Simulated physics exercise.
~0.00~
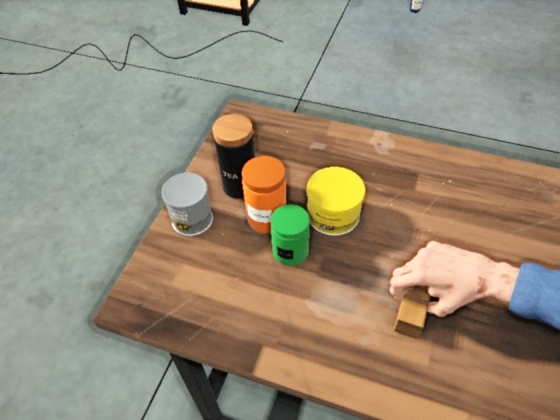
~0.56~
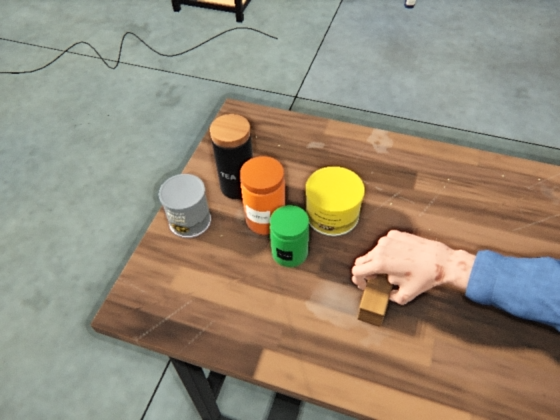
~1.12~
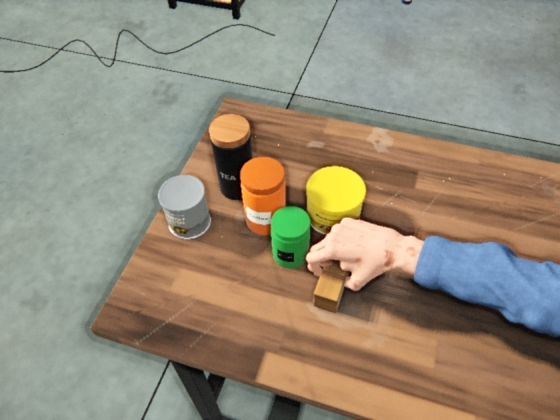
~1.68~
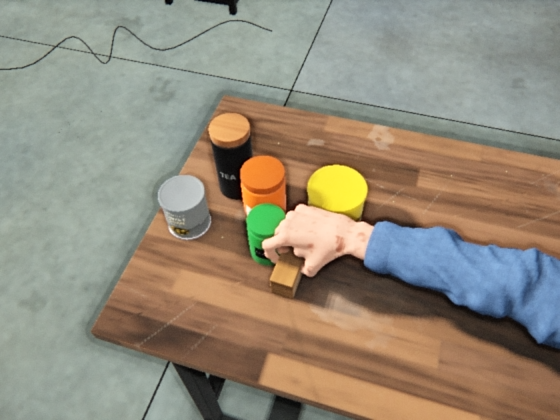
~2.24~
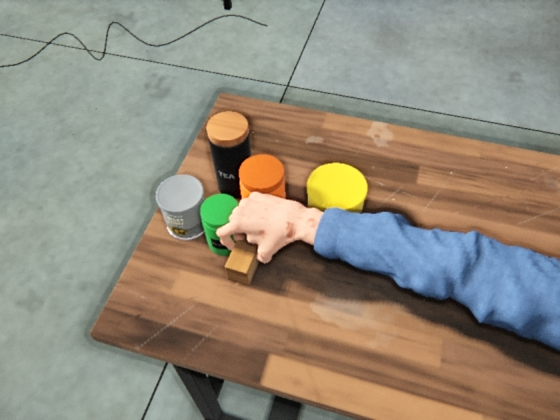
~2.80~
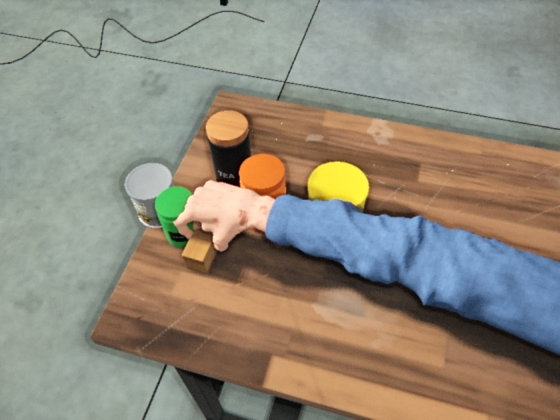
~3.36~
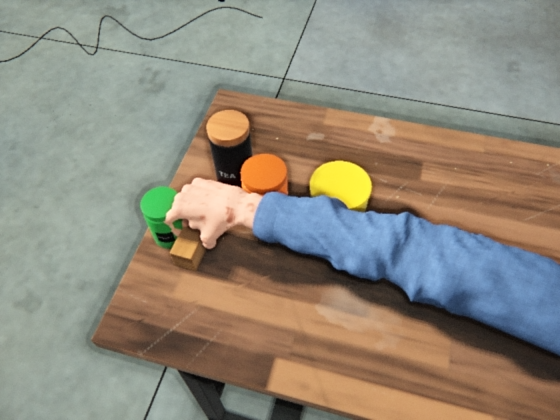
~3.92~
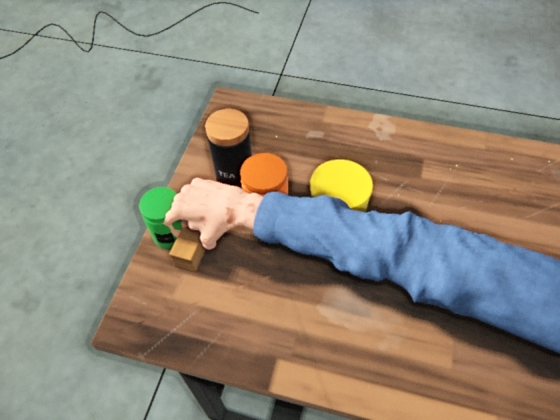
A hand in a blue sleeve slid a small wooden block leftward across a table, pushing the green jar into the grey tin until the tin went off the edge. The green jar stayed upright near the edge, while the orange, black and yellow containers stayed put.
